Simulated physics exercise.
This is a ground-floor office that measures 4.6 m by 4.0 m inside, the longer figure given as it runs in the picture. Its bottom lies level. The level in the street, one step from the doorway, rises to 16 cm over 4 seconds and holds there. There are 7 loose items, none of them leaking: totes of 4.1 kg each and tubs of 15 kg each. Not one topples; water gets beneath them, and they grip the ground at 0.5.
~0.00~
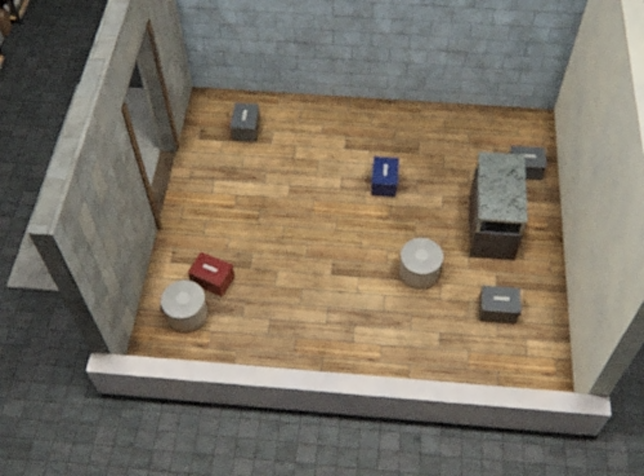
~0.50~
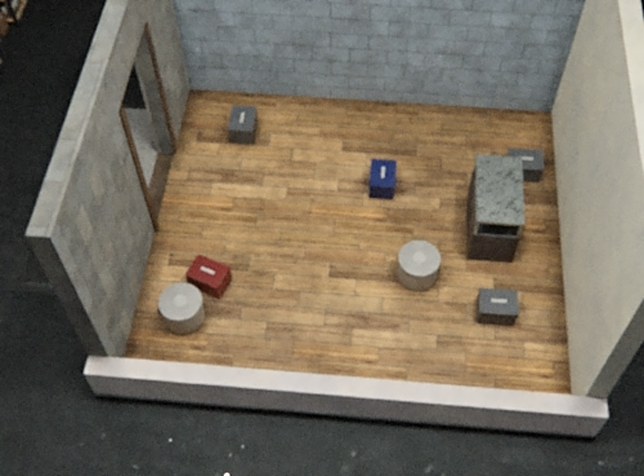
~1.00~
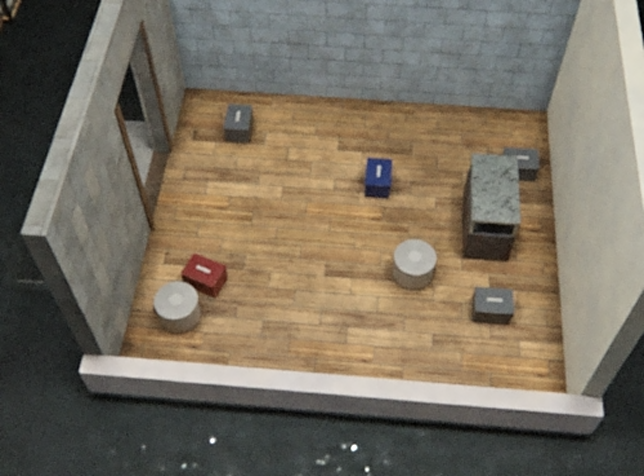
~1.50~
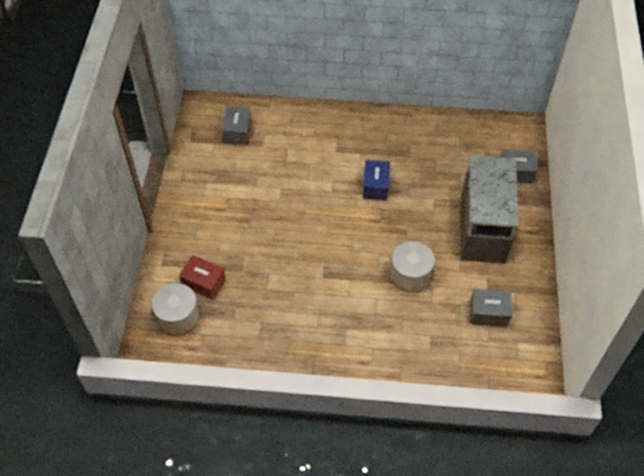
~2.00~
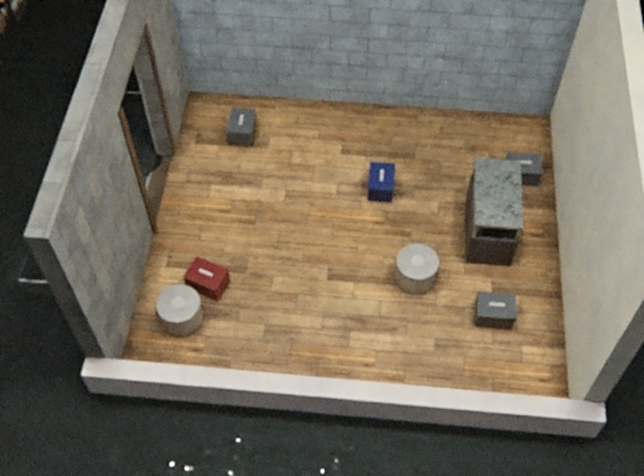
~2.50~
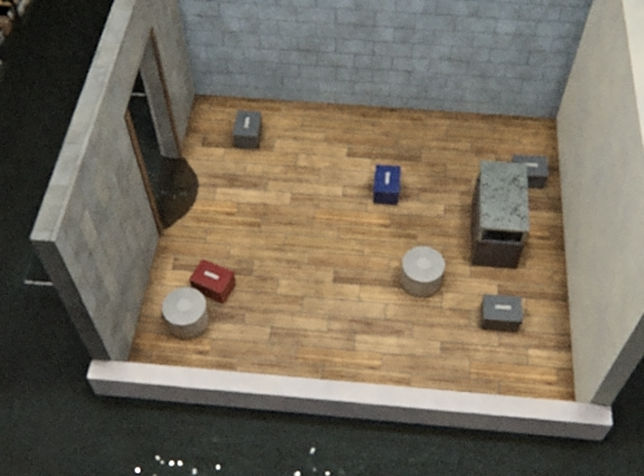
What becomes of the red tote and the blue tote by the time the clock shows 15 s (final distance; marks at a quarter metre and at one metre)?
Expect the red tote to be about where it started and the blue tote to be well off its spot.
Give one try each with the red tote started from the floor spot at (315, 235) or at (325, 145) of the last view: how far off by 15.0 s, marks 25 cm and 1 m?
Try one: Large displacement; try two: Large displacement.
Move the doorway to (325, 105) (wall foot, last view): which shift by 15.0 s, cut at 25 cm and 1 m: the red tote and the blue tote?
Result - red tote displaced a long way, blue tote displaced a long way.
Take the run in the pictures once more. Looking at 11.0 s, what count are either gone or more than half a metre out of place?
Answer: 3.
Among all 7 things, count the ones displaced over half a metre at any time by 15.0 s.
That comes to 4.
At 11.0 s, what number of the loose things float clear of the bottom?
Of them, 4.
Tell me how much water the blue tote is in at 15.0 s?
Somewhere close to 8 cm.
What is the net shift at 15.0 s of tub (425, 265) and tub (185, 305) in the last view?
In turn: 0 cm, 0 cm.
After 3.5 s the red tote is near (212, 276), 0.0 m from its start, aground; the blue tote is near (387, 179), 0.0 m from its start, aground; 0 afloat.
After 6.8 s the red tote is near (212, 276), 0.0 m from its start, aground; the blue tote is near (458, 180), 0.8 m from its start, aground; 0 afloat.
After 11.0 s the red tote is near (212, 276), 0.0 m from its start, aground; the blue tote is near (543, 203), 1.8 m from its start, afloat; 4 afloat.
After 15.0 s the red tote is near (211, 274), 0.0 m from its start, afloat; the blue tote is near (428, 305), 1.8 m from its start, afloat; 5 afloat.
